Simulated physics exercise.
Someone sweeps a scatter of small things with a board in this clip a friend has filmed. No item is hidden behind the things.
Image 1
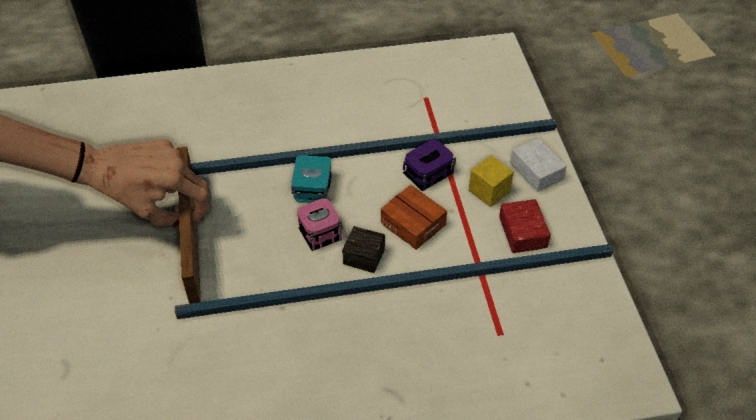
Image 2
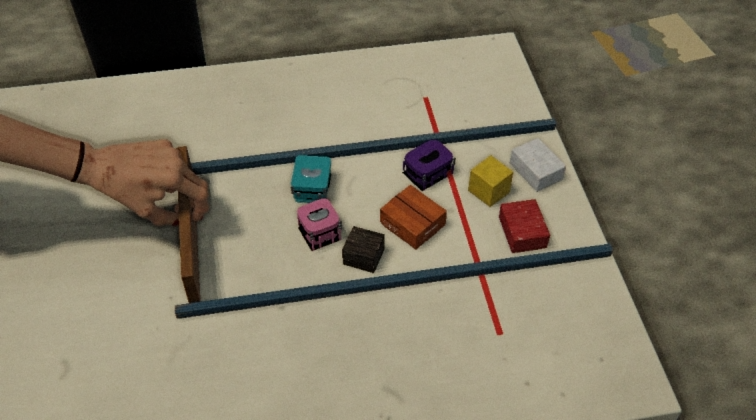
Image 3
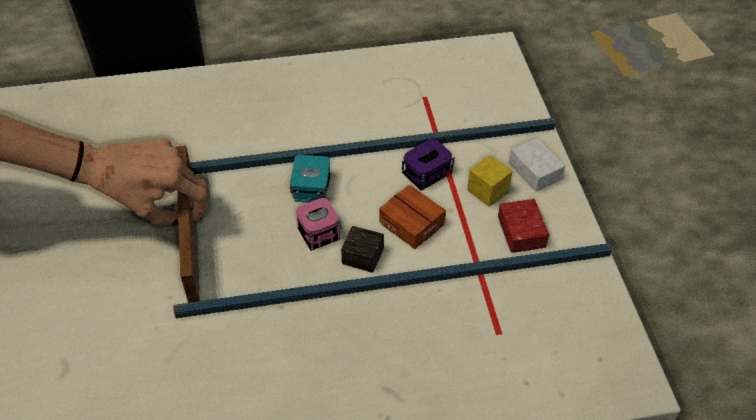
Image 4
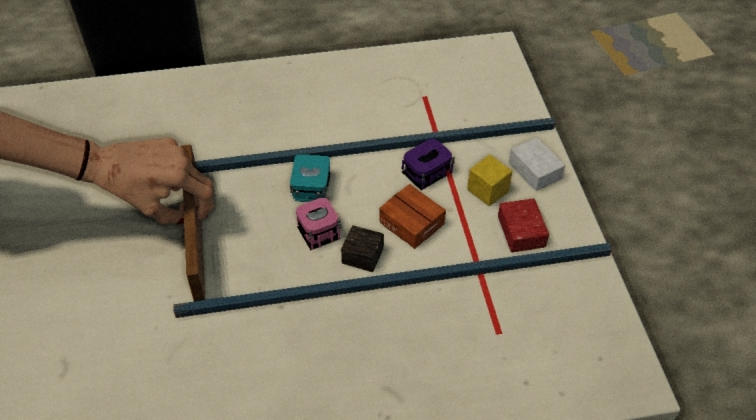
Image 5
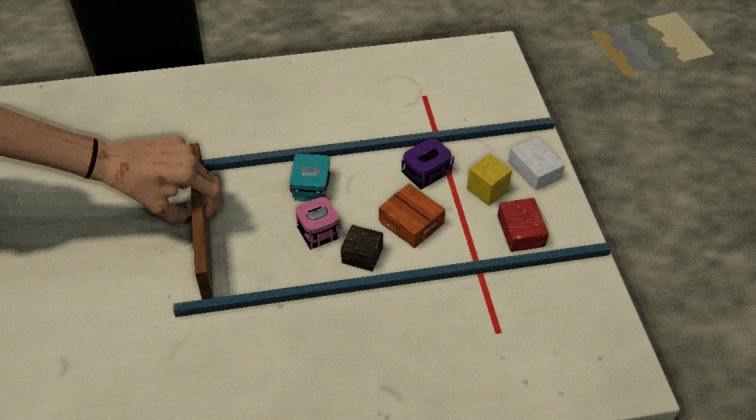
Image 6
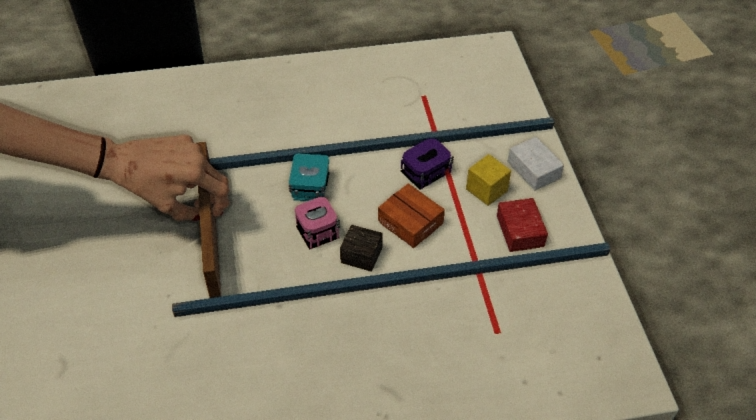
A hand slowly sliding a wooden board right between two blue rails toward scattered small blocks and cases, which stay still.
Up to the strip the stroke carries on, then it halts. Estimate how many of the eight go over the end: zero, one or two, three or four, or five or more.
Count off: Nothing.
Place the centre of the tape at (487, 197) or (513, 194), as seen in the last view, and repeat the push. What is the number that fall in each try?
In order, 0 then 2.
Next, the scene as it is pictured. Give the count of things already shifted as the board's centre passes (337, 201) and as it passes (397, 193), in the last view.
It comes to 3 for the first spot, 5 for the other.
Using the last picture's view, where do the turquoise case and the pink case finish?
About (462, 157), and about (478, 203).
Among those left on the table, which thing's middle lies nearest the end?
The white block finishes closest.
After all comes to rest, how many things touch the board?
Total: 3.
A little later, none off yet; white block at rest near (535, 163); red block at rest near (522, 224); yellow block at rest near (488, 180).
When it is over, the number that fall off is zero.
